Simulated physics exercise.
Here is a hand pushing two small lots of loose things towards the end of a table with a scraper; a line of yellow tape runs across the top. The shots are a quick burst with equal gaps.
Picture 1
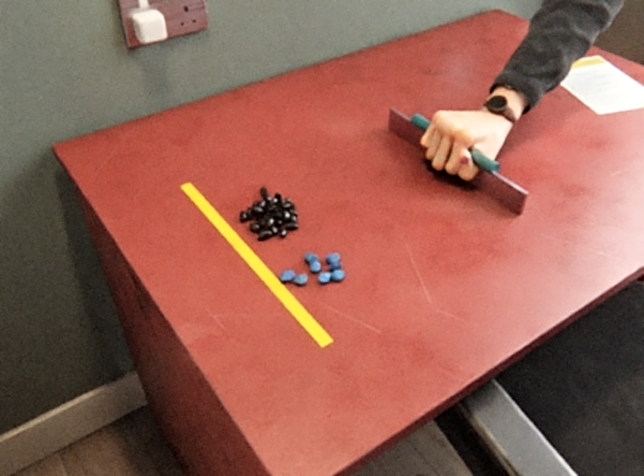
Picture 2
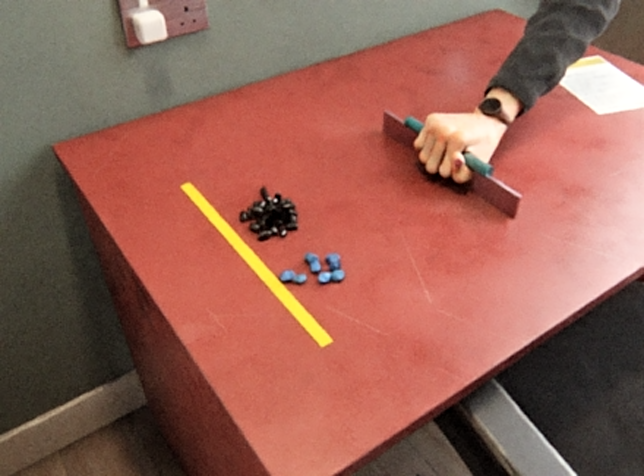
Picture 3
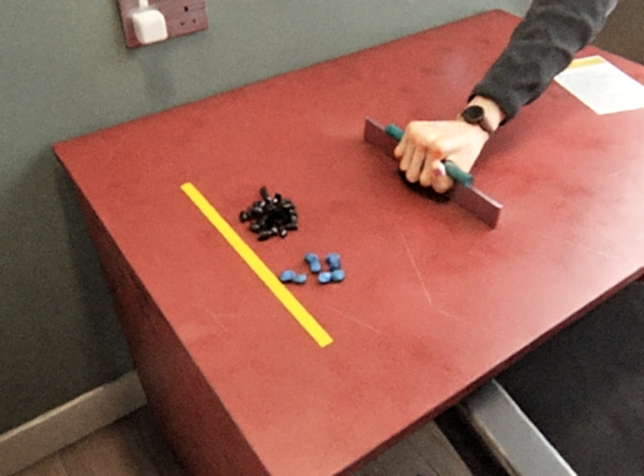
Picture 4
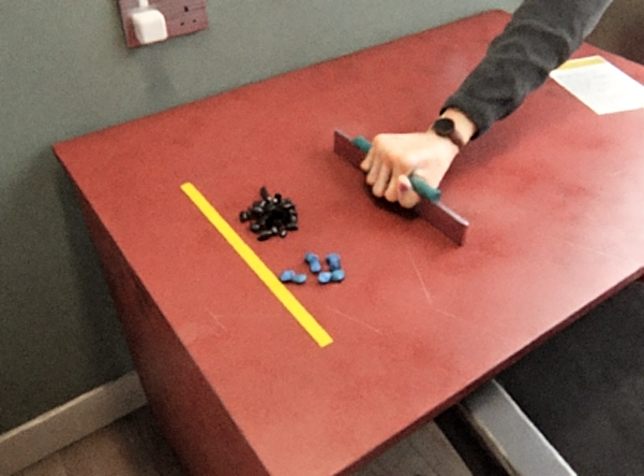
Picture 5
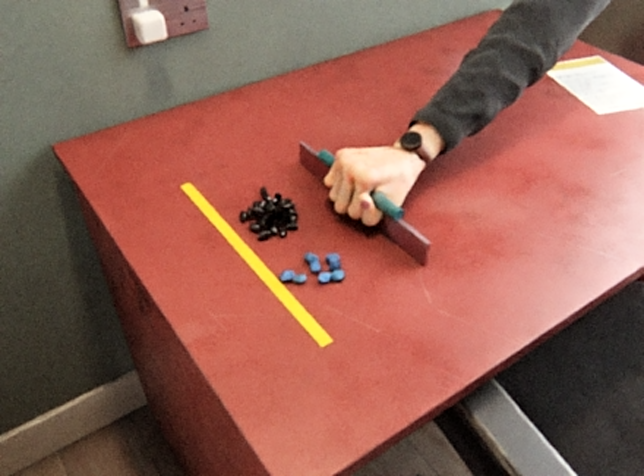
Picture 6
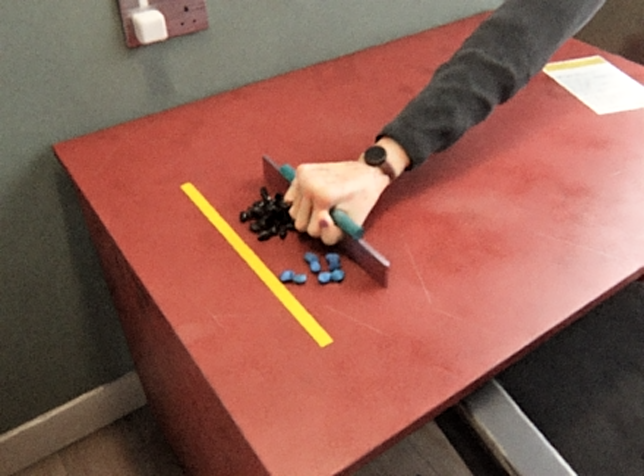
At first, a hand holds a scraper near the right side of a red table, away from a black pile and a few blue pieces beside yellow tape. The hand slides it left, slowly then faster, until it is right beside the two lots, which stay in place.
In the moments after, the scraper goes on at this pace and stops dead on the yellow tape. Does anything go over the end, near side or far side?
The front batch loses pieces over the edge and the back batch loses pieces over the edge.
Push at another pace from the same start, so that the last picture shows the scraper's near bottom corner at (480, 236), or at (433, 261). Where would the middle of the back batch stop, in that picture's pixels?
First near (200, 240), then near (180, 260).
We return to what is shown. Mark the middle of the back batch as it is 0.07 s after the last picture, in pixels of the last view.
At about (236, 230).
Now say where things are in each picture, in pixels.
In the first picture, scraper at (513, 196), at rest; yellow tape at (191, 191), well back from the edge; edge at (154, 301); front batch at (316, 267), a few aquarium stones; back batch at (274, 215), some black beans.
In the second picture, scraper at (507, 199); back batch at (274, 215).
In the third picture, scraper at (487, 209); front batch at (316, 267).
In the fourth picture, scraper at (454, 226); back batch at (274, 215).
In the fifth picture, scraper at (417, 245); front batch at (316, 267).
In the sixth picture, scraper at (377, 266); yellow tape at (191, 191); edge at (154, 301); front batch at (316, 267); back batch at (274, 215).
Then, 0.07 s after the last picture, scraper still moving, near (268, 226); front batch all on the table, its front near (279, 294); back batch all on the table, its front near (201, 237).
Then, 0.15 s after the last picture, scraper stopped at the yellow tape; front batch all on the table, its front near (226, 333); back batch all on the table, its front near (123, 269).
Then, 0.43 s after the last picture, scraper stopped at the yellow tape; front batch most over the edge; back batch most over the edge.
At rest, scraper stopped at the yellow tape; front batch most over the edge; back batch most over the edge.
